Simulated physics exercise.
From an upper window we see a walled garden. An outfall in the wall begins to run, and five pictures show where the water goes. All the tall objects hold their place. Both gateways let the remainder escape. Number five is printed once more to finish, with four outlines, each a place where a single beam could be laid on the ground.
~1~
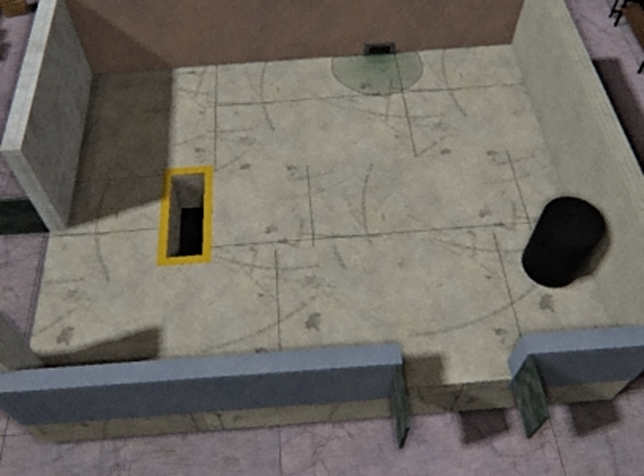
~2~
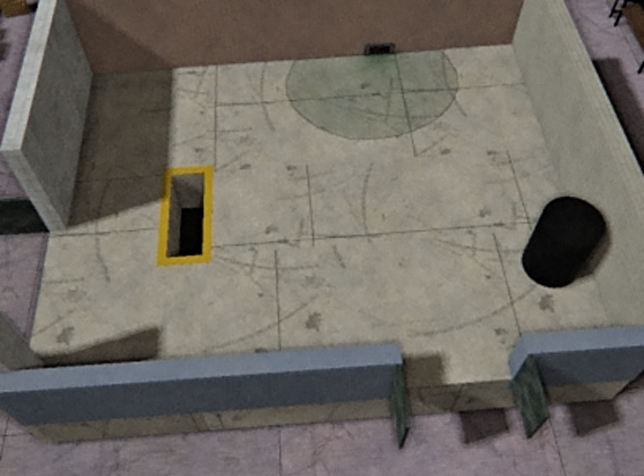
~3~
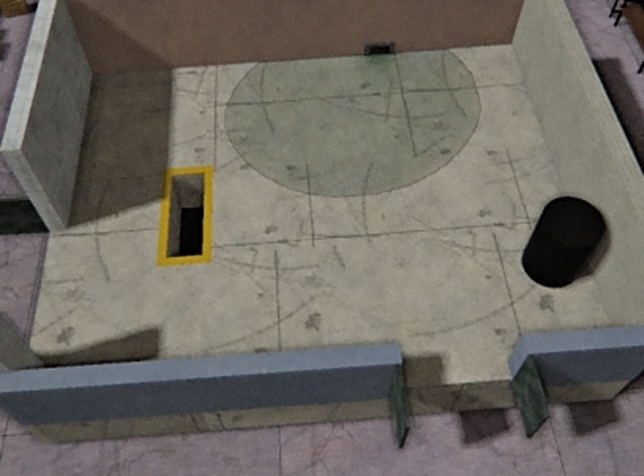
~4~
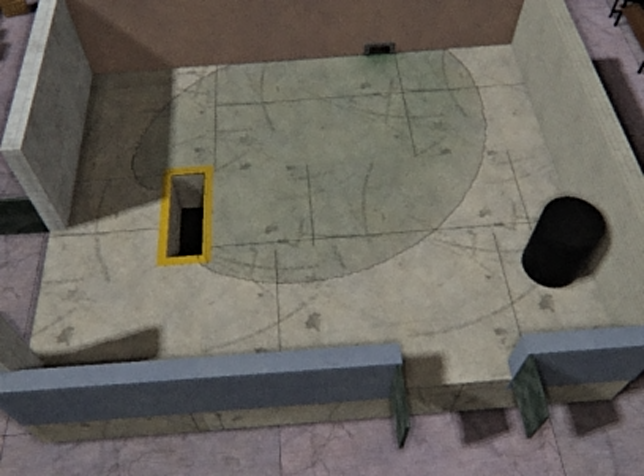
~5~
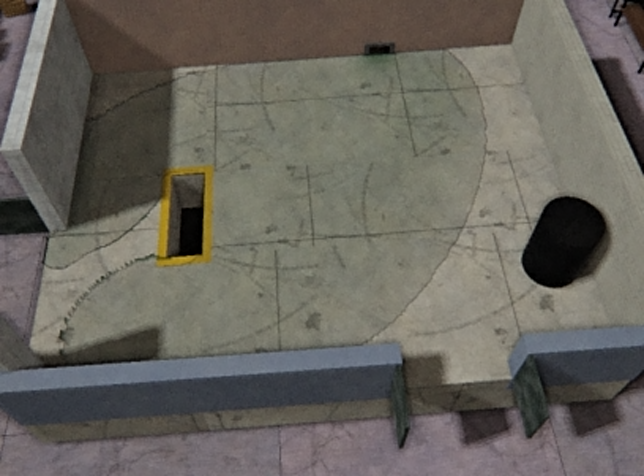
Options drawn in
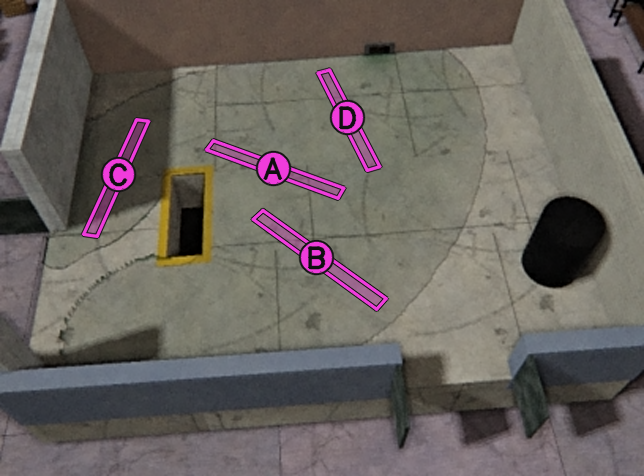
Water spreads from the outfall across the walled garden floor and reaches the yellow drain.
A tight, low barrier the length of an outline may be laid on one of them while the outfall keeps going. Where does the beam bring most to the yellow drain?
It is B.
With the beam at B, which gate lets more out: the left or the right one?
The left gate.
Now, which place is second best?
Place C.
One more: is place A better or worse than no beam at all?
Place A is worse.
On the marked copy, A from (210, 145) to (340, 193); B from (258, 214) to (381, 303); C from (90, 235) to (142, 120); D from (323, 71) to (373, 168).
For place A, about 2 % of the stream runs into the yellow drain, about 97 % out by the gates.
For place B, about 58 % of the stream runs into the yellow drain, about 42 % out by the gates.
For place C, about 39 % of the stream runs into the yellow drain, about 61 % out by the gates.
For place D, about 5 % of the stream runs into the yellow drain, about 95 % out by the gates.
